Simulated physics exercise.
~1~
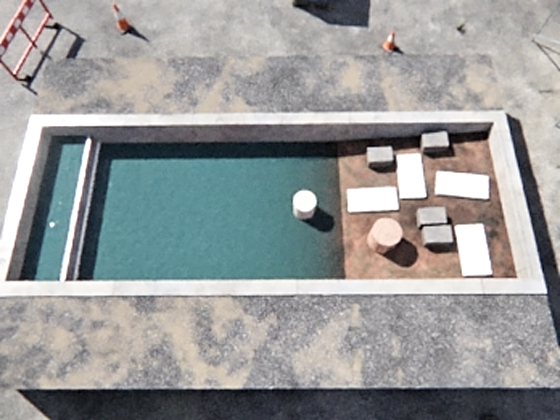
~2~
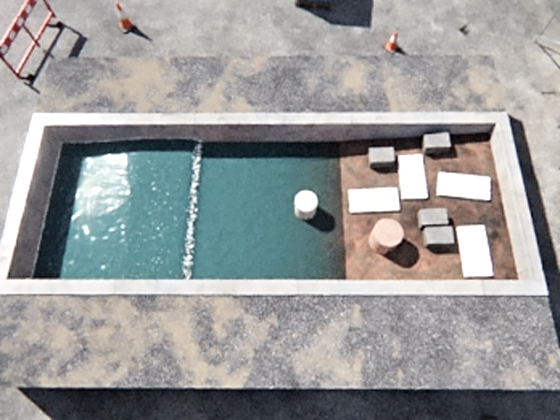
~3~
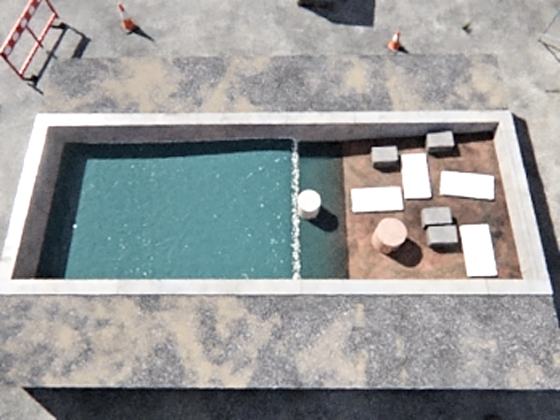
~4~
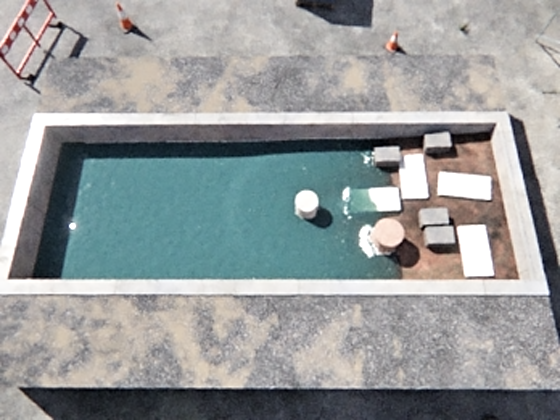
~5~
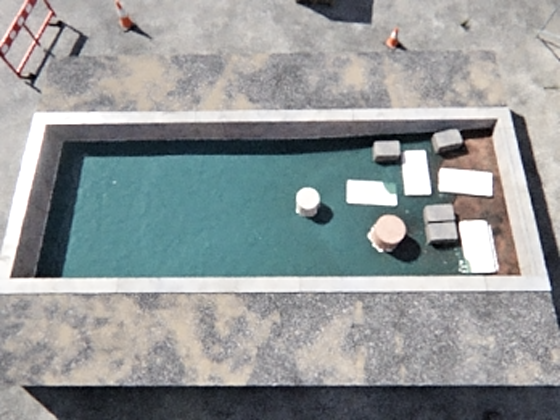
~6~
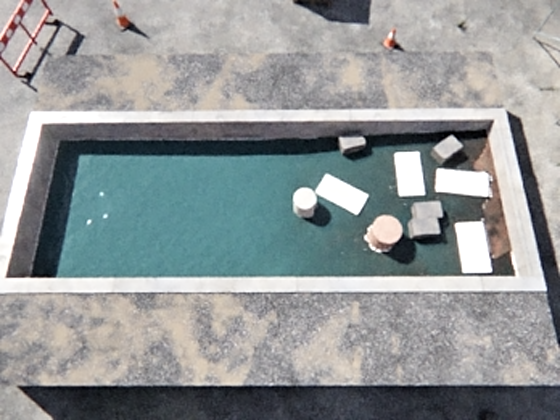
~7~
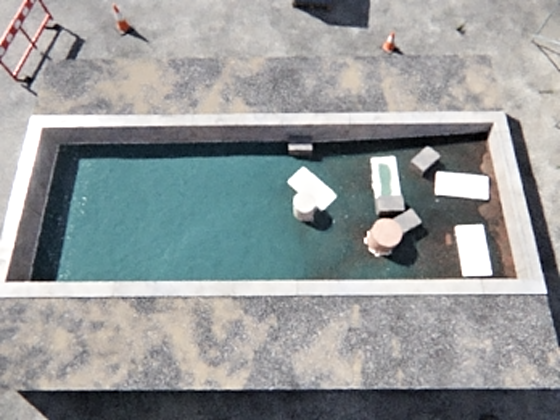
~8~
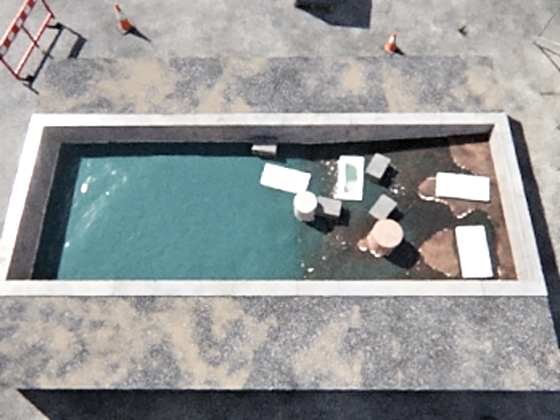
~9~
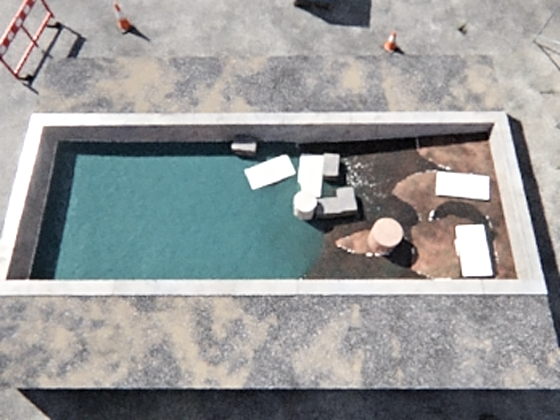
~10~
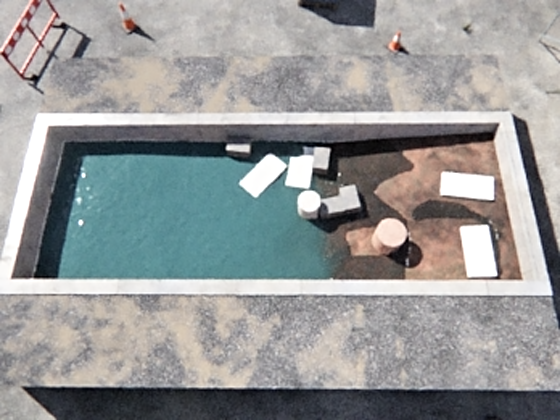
The clip opens on a long walled basin seen from above, with green water on the left, a barrier near the left end, and white slabs and grey blocks resting on bare brown ground at the right. The barrier disappears and a foamy wave runs right, passing a short white post. It splashes around a pinkish post and the clutter, then spreads nearly to the far wall. As the water draws back, two slabs and the grey blocks drift left, some bunching around the white post. Finally, two slabs remain on the re-exposed brown ground at right.
